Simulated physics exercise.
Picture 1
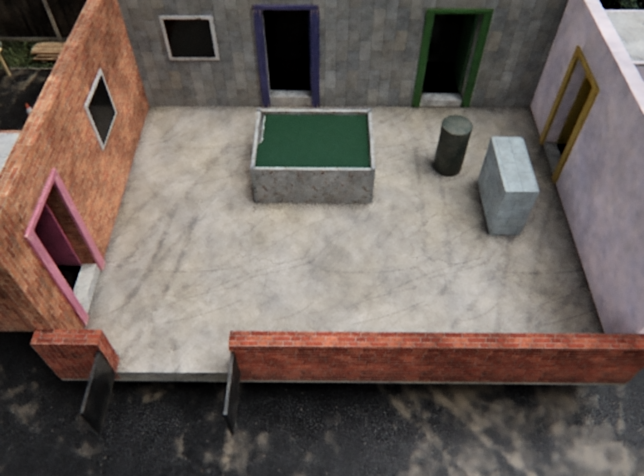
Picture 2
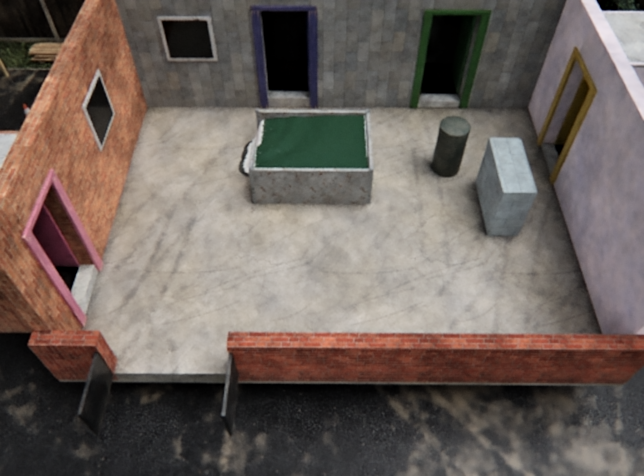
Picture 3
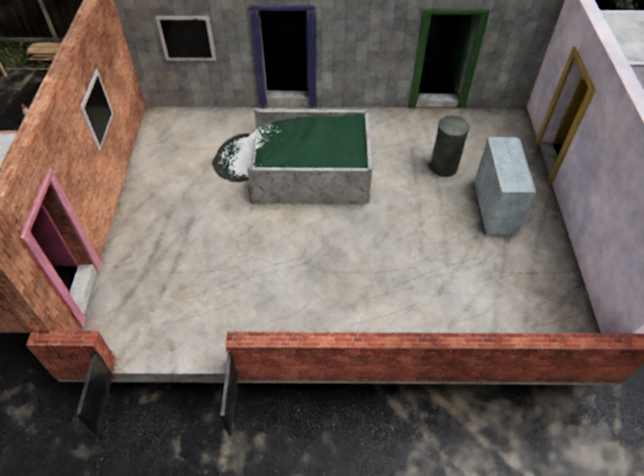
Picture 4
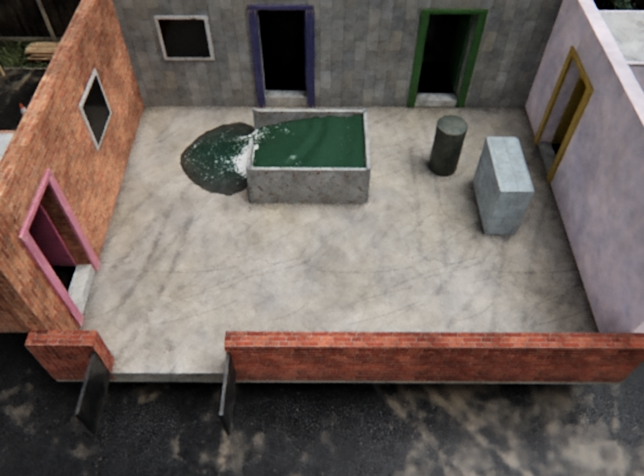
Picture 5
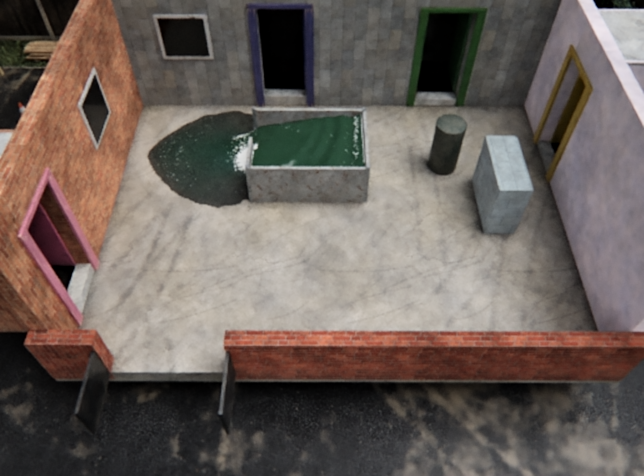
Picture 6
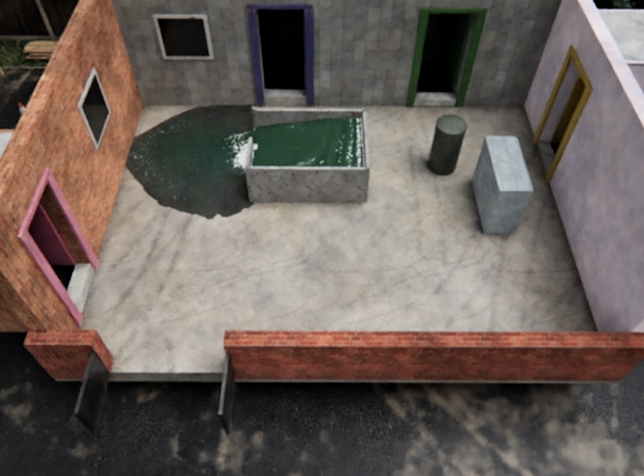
Green water pouring from the left side of an open tank in a walled courtyard, spreading leftward across the pale paved floor.
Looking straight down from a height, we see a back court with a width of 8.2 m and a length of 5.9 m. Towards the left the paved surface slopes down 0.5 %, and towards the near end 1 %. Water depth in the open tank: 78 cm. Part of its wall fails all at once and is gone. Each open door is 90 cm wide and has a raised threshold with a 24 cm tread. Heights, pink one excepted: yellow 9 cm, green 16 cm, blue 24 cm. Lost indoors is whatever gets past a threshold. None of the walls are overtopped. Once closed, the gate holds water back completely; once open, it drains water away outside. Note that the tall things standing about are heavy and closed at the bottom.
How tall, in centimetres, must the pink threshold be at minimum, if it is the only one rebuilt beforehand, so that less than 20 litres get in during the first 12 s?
It needs to be at least 6 cm tall.
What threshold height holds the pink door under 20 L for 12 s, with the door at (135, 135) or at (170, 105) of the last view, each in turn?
Minimums: Roughly 29 cm and 27 cm.
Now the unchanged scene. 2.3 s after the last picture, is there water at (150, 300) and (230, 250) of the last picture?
First soaked, then untouched.
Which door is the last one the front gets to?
Yellow.
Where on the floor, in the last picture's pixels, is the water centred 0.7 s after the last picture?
Around (264, 165).
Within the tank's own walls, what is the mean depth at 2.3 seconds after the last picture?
It averages near 34 cm.
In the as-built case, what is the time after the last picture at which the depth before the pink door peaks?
Around 6.5 seconds.
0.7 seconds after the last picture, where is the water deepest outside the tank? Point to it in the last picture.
Around pixel (143, 109).
Then, 0.7 s after the last picture water covers 15 % of the floor, deepest (48 cm) near (143, 109); it has not reached the pink door.
Then, 2.3 s after the last picture water covers 25 % of the floor, deepest (26 cm) near (187, 138); 7 cm at the pink door, 0 litres in over its 21 cm threshold.
Then, 11.3 s after the last picture water covers 80 % of the floor, deepest (10 cm) near (70, 357); 6 cm at the pink door, 0 litres in over its 21 cm threshold.
At the pink door as built, the water peaked near 9 cm, 6.7 s after the last picture.
Run again over the same 12 s with other heights there, 25 litres in over 5.5 cm, 16 litres over 6.5 cm. The limit of 20 litres is kept from about 6 cm up.
